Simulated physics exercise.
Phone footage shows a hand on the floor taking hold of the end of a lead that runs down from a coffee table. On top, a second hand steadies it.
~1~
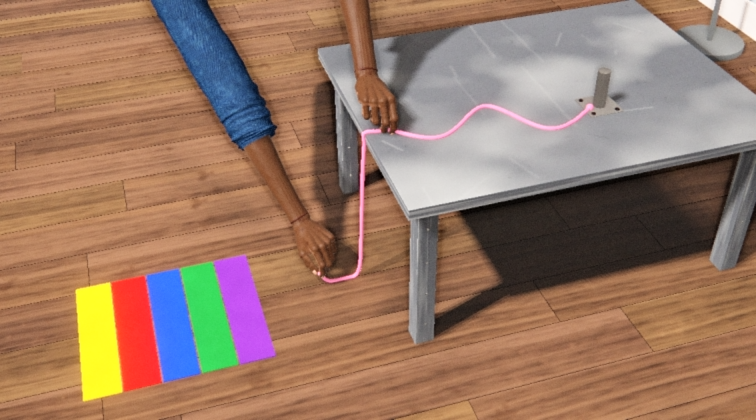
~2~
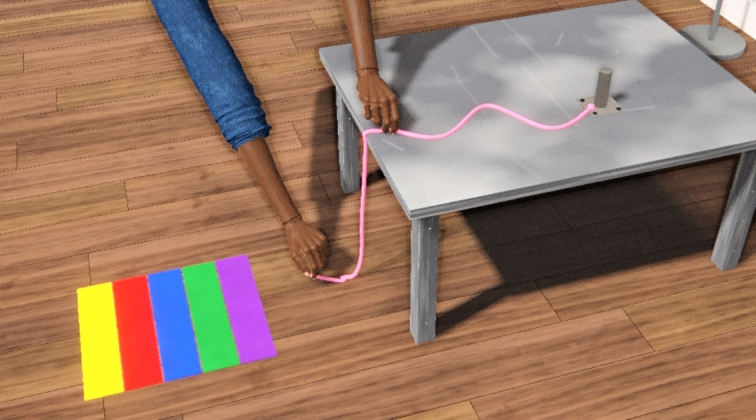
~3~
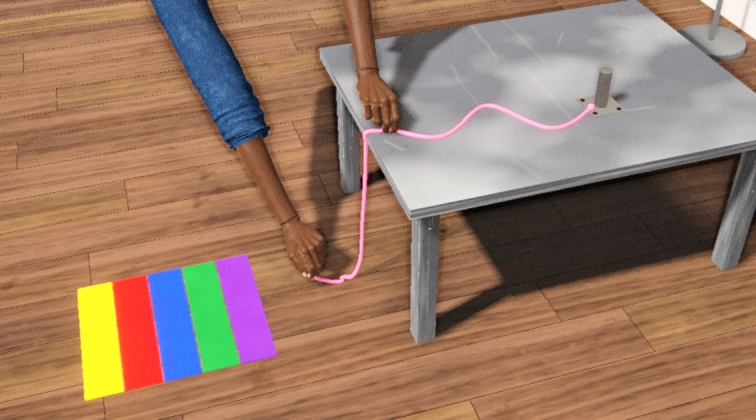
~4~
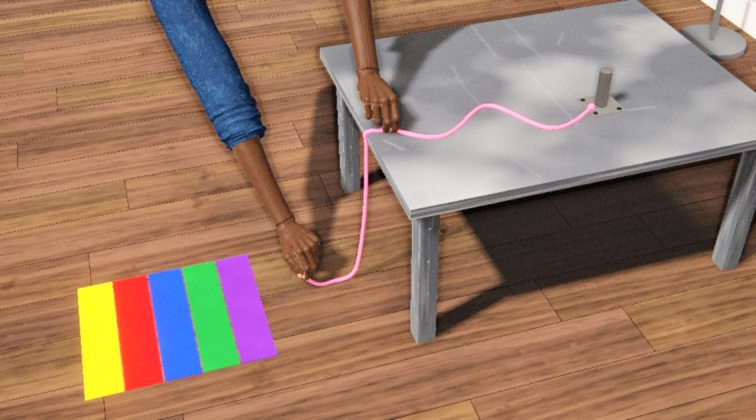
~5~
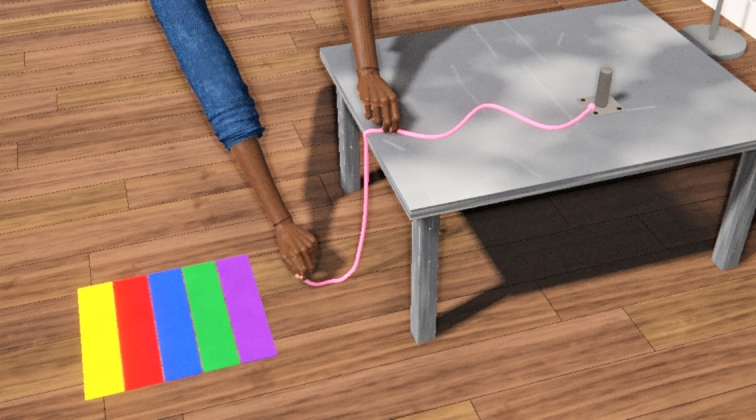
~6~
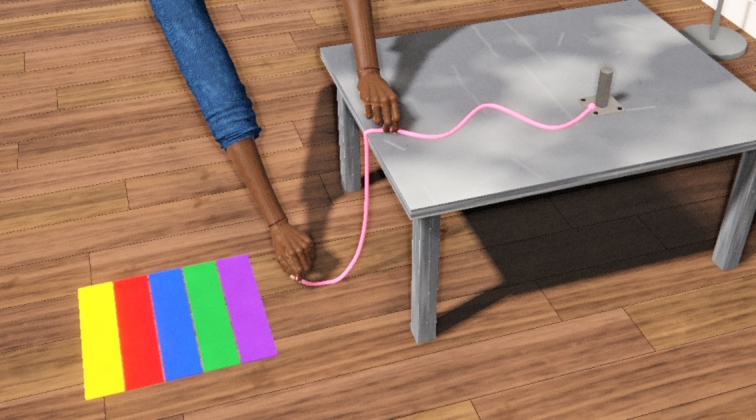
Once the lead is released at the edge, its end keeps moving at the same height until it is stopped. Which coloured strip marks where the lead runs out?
Red.
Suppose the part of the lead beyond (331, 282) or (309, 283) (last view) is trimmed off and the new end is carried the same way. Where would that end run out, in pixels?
Taking the tries in order, the answers are (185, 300) and (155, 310).
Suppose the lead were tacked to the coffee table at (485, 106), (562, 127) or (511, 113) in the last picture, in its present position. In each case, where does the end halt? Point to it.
Per try (px, approx.): (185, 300); (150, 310); (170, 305).
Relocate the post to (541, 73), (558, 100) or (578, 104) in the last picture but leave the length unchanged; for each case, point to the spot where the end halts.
You'd find it around (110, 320), then (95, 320), and finally (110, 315).
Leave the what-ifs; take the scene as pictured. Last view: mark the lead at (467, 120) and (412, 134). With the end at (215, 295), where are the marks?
Well, the first one sits at (427, 130), and the second one sits at (368, 149).
A little later, end near (215, 295); over green.
Next, end near (167, 306); over blue.
When it is tight, end near (138, 312); over red. It halts on the red strip.
